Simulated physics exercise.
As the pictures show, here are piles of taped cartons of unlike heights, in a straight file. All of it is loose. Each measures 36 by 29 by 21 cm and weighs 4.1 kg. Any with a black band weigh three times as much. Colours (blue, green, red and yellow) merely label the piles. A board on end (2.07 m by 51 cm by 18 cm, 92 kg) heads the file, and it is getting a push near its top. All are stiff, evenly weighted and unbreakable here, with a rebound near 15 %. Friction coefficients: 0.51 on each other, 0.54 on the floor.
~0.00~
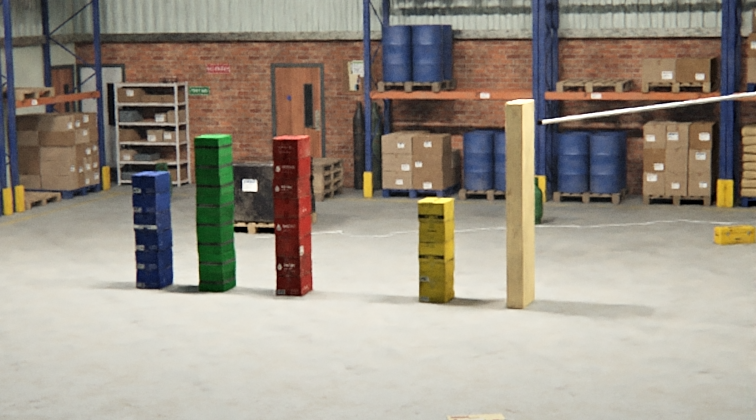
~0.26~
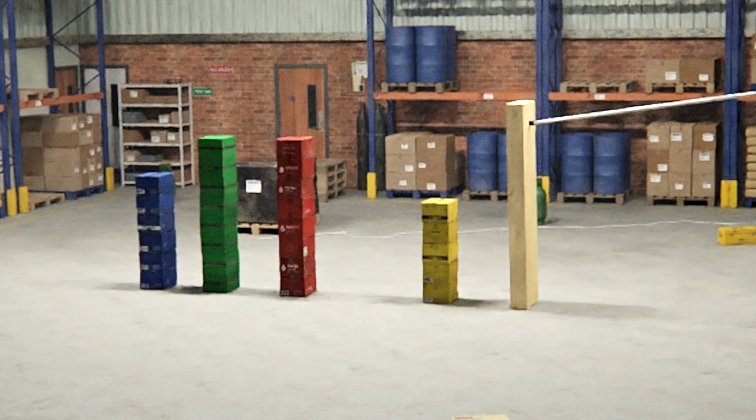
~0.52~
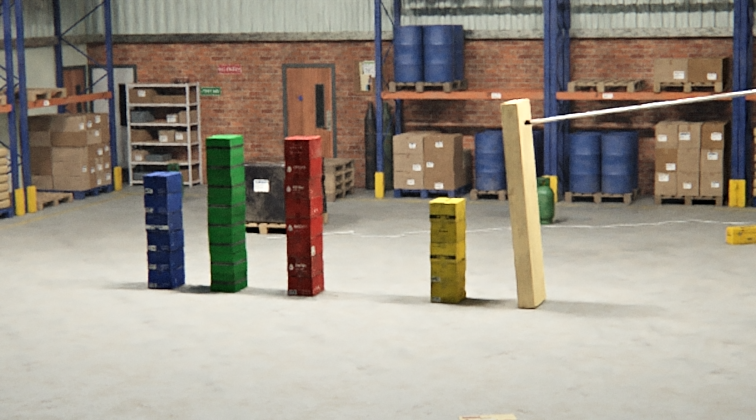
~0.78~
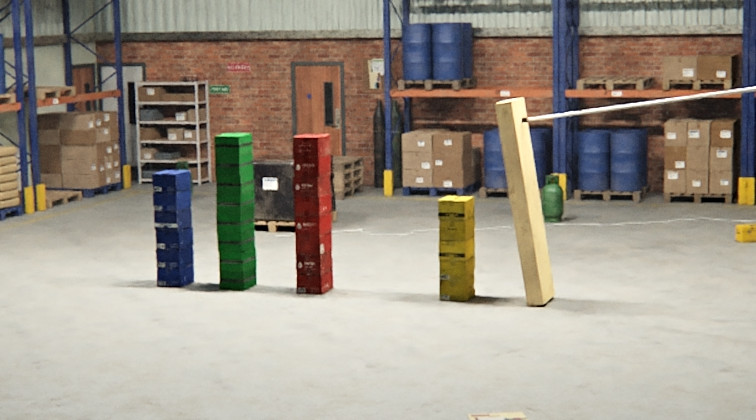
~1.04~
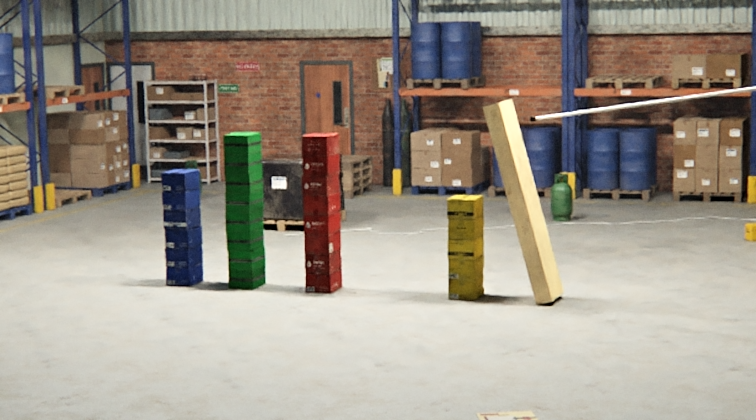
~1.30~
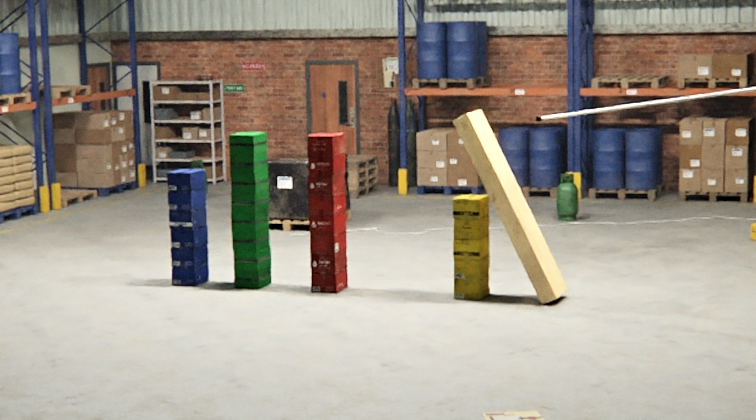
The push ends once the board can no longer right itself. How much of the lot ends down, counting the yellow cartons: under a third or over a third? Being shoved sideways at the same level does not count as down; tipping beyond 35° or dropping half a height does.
It comes to upwards of a third.
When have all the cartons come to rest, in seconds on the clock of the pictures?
At about 2.5 s.
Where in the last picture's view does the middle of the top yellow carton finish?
Near (349, 278).
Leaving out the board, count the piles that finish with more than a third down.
The count is 1.
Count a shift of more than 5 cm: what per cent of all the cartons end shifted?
It is 20 per cent.
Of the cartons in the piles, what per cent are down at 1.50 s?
At that moment 0 per cent.
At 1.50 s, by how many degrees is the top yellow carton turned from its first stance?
Roughly 10°.
After 1.50 s, board 38° from upright; none of the 5 yellow cartons down (0 of 27 in all colours); top yellow carton 12° from how it stood.
After 1.72 s, board 57° from upright; 5 of the 5 yellow cartons down (5 of 27 in all colours); top yellow carton 40° from how it stood, 18 cm lower.
After 1.88 s, board 82° from upright; 5 of the 5 yellow cartons down (5 of 27 in all colours); top yellow carton 66° from how it stood, 70 cm lower.
In the end (2.8 s), board 90° from upright; 5 of the 5 yellow cartons down (5 of 27 in all colours); top yellow carton on its side; top red carton unmoved. That is 100 per cent. From the last view, middles, top yellow carton near (349, 278), top red carton near (325, 144).
